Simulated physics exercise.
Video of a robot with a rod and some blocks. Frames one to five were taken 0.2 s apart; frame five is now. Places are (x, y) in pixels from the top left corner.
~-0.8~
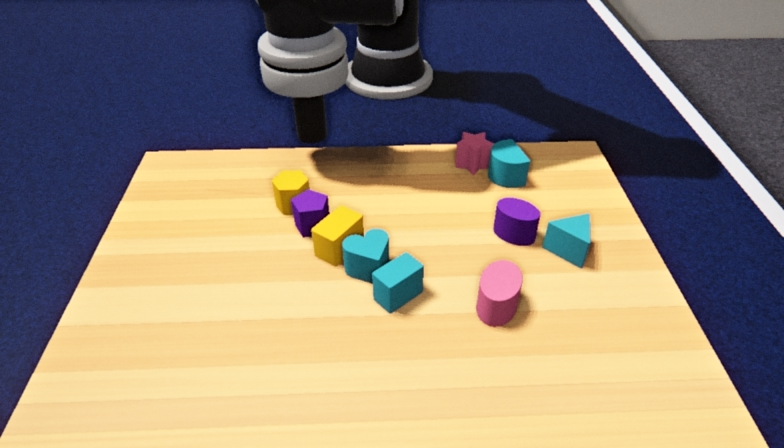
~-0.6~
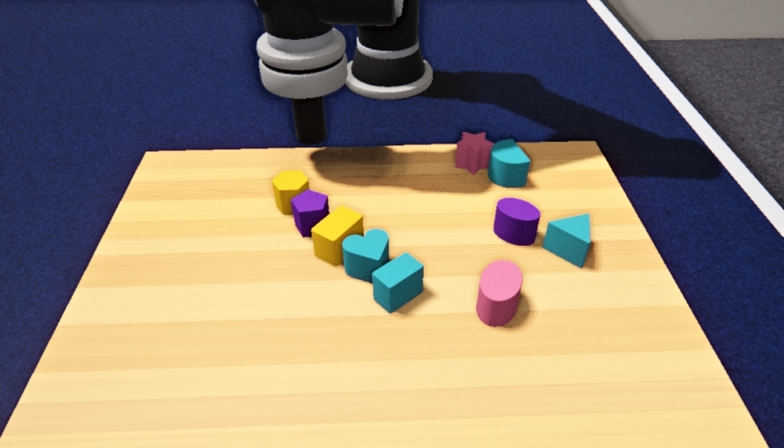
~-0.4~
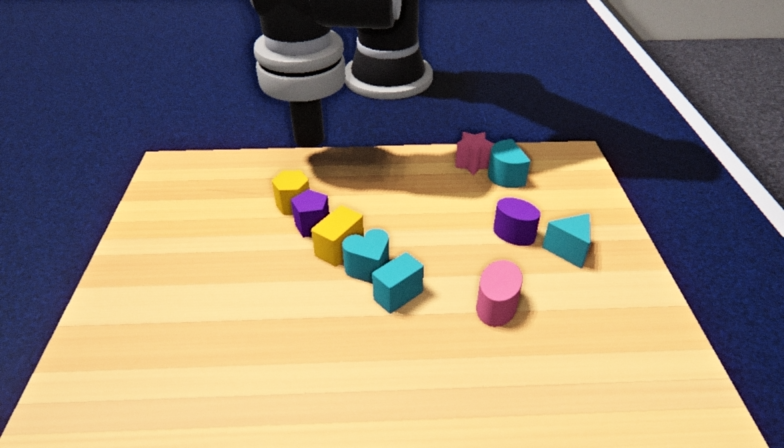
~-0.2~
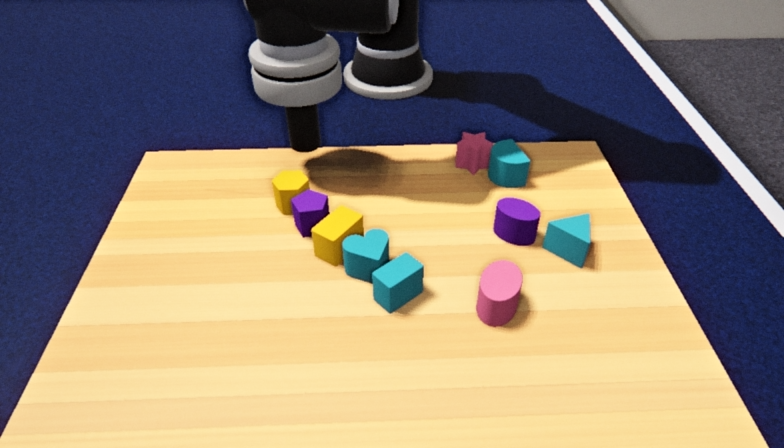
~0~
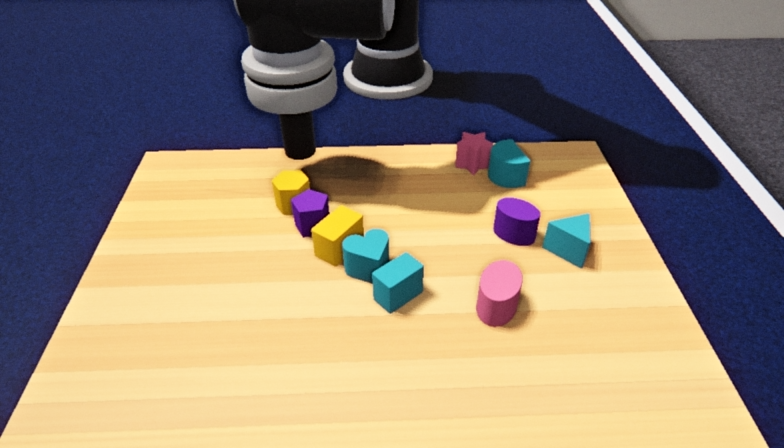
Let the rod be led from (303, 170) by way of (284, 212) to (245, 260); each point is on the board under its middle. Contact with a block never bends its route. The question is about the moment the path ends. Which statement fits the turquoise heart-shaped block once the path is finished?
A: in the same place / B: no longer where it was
The correct letter is A.
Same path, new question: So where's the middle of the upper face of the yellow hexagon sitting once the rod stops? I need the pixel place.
It is going to be at (267, 249).
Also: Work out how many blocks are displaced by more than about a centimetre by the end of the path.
Expect two.
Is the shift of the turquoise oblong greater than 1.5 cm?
My answer is no.
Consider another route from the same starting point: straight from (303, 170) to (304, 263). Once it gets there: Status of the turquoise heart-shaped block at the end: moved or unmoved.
From what I can tell, it won't keep its place.
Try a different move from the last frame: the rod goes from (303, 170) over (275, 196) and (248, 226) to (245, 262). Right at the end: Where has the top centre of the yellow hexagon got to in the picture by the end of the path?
Its top middle: (281, 194).
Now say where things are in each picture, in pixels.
Rod tip at (313, 136); block tops, yellow hexagon at (290, 179); purple pentagonal block at (310, 200); turquoise heart-shaped block at (368, 243); turquoise oblong at (398, 269), in the first frame.
Rod at (312, 137); blocks unchanged, in the second frame.
Rod at (310, 140); blocks unchanged, in the third frame.
Rod at (306, 145); blocks unchanged, in the fourth frame.
Rod at (301, 152); yellow hexagon at (290, 179); purple pentagonal block at (310, 200); turquoise heart-shaped block at (368, 243); turquoise oblong at (398, 269), in the fifth frame.
What follows on the original path. One third of the way, rod at (288, 179); yellow hexagon at (286, 192); purple pentagonal block at (311, 204), turned 20° anticlockwise.
Two thirds of the way, rod at (272, 209); yellow hexagon at (276, 225), turned 30° anticlockwise; purple pentagonal block at (316, 210), turned 40° anticlockwise.
At the end, rod at (240, 240); yellow hexagon at (267, 249), turned 95° anticlockwise; purple pentagonal block at (316, 210), turned 40° anticlockwise; turquoise heart-shaped block in place; turquoise oblong in place.
